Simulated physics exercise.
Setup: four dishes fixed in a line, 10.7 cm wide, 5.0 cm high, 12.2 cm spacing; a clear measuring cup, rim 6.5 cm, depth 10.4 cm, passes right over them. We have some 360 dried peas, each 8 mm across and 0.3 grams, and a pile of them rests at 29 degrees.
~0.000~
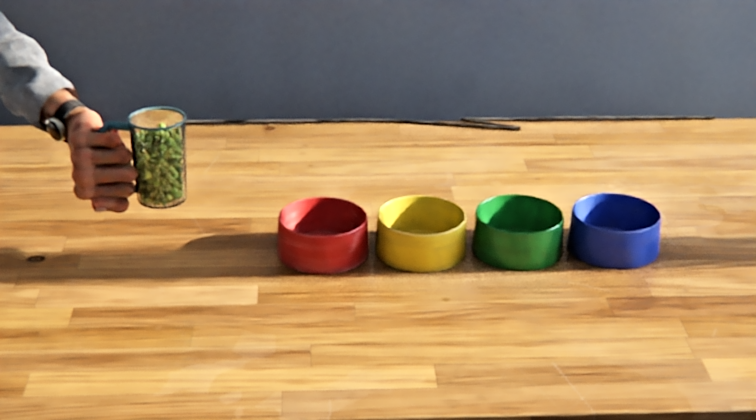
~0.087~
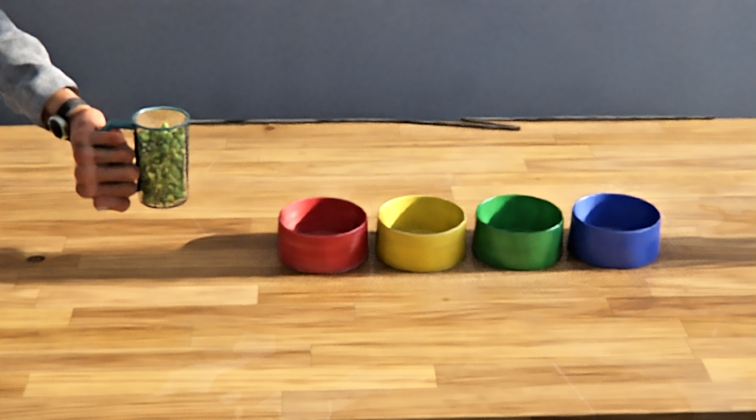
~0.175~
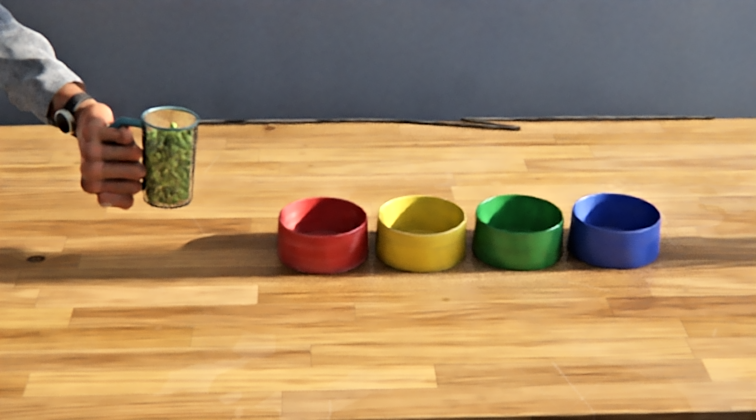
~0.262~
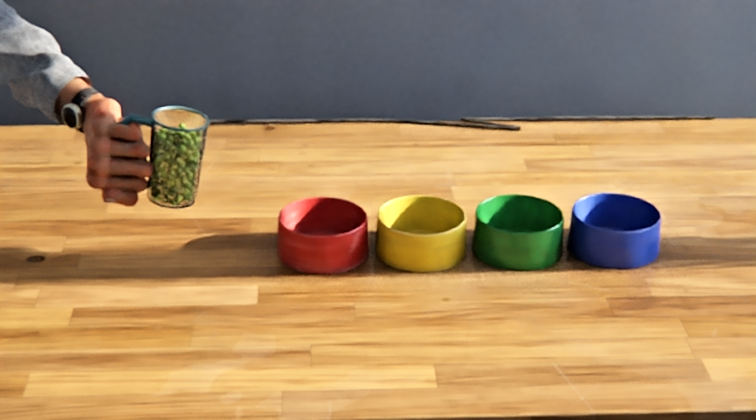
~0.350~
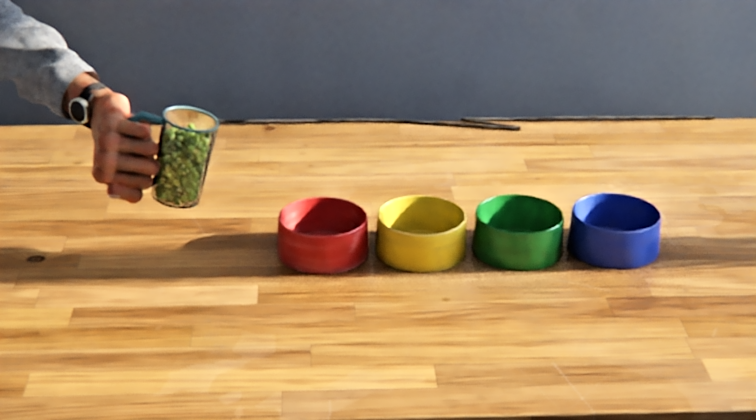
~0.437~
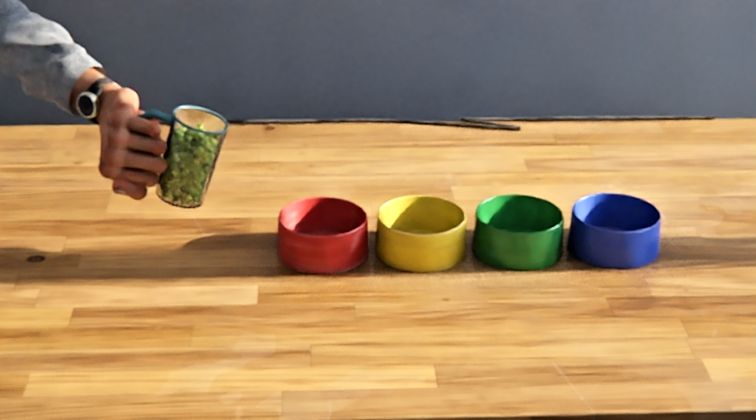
On a wooden tabletop, a hand held a clear cup of green dried peas to the left of red, yellow, green and blue bowls, then moved it slightly right while gradually tilting it toward them.
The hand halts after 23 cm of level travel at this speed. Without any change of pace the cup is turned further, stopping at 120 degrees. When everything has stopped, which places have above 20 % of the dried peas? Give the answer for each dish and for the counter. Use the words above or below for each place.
Red: Below; blue: Below; green: Below; yellow: Above; counter: Below.
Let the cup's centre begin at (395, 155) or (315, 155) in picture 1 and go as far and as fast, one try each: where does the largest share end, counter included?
Largest amount - try one: Blue, try two: Green.
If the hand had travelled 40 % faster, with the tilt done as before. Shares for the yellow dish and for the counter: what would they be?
In that case: Yellow 100, and counter 0.
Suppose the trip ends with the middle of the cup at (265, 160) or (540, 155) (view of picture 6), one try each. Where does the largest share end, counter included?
Most lands at red on the first run and at yellow on the second.
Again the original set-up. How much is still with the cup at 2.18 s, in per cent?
I reckon around 95 per cent.
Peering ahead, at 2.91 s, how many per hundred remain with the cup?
Roughly 0 %.
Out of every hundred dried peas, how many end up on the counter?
0 %.
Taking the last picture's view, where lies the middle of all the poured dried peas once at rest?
About (419, 236).
After 1.48 s, tilt 65 degrees; cup holds 100 %.
After 2.18 s, tilt 96 degrees; cup holds 95 %, yellow 5 %.
Then, at 2.91 s, tilt 120 degrees; cup holds 0 %, yellow 100 %.
At rest (3.5 s), red 0 %, blue 0 %, green 0 %, yellow 100 %, counter 0 %.
